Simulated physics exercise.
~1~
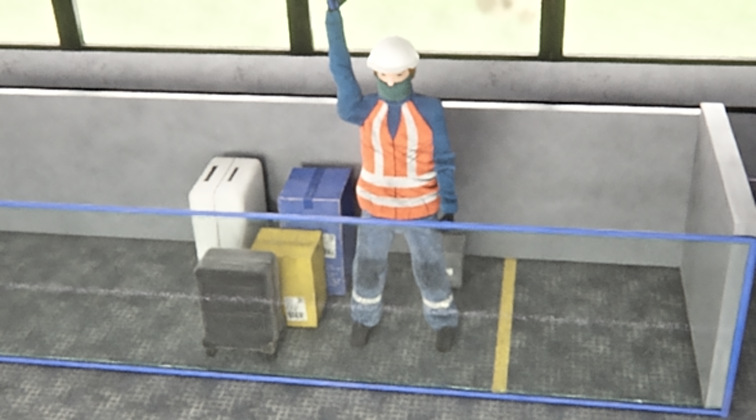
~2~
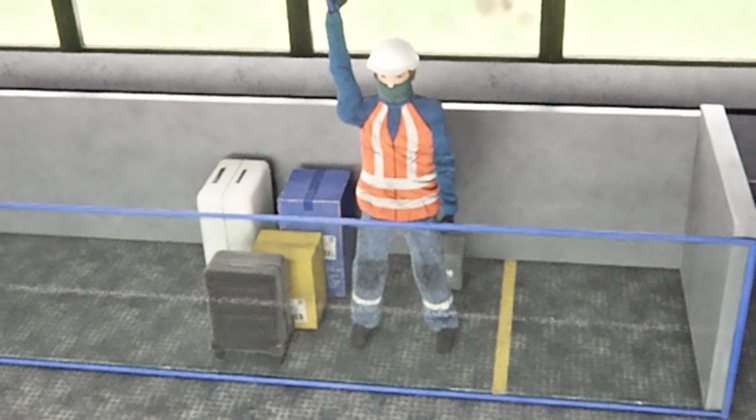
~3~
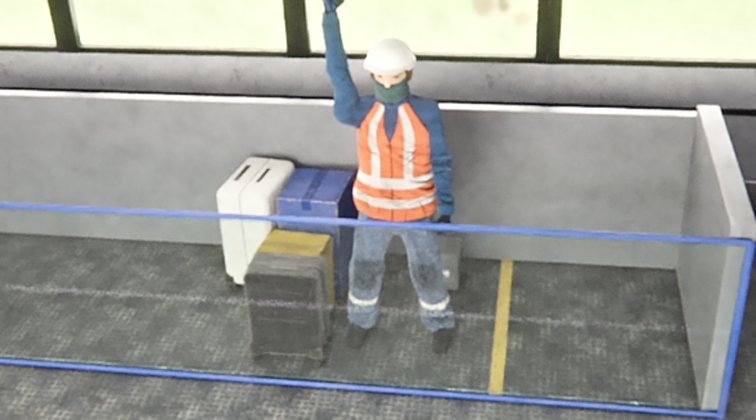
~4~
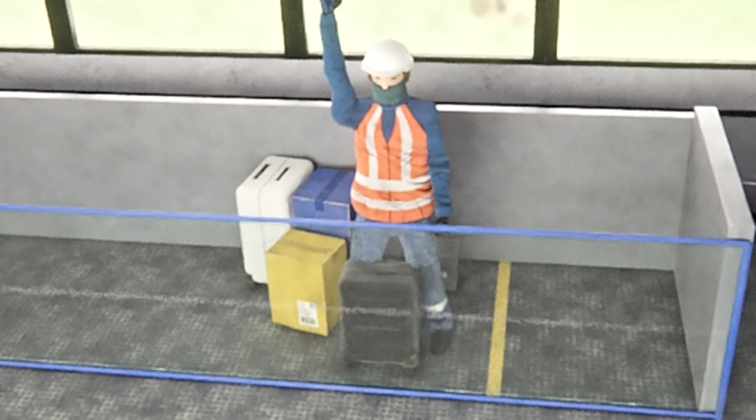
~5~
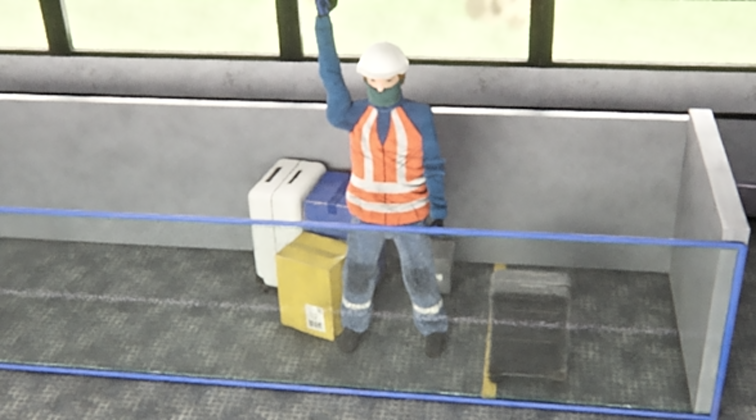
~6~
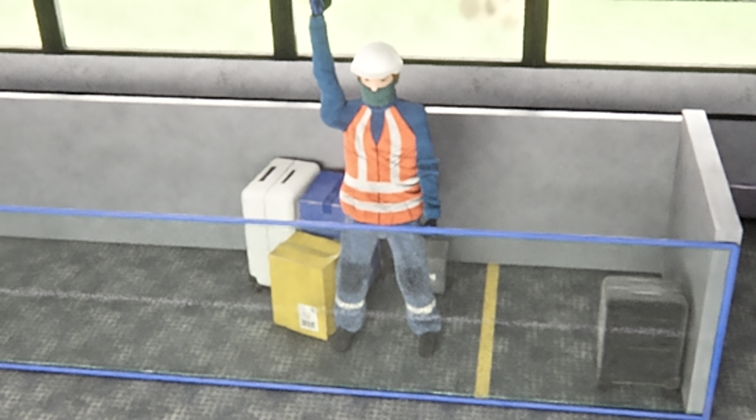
A small black wheeled case starts to roll right across the dark floor of a bus bay, where a person in a white helmet and orange vest stands with one arm raised. Behind it, the big white case slides a shorter way right, closing in on the blue bag. The black case passes in front of the yellow pack, which shifts slightly right, then crosses before the person's legs. It rolls on over the yellow line while the others bunch up beside the person. At the end it stands upright near the right wall, past the line, with the rest left short of it.
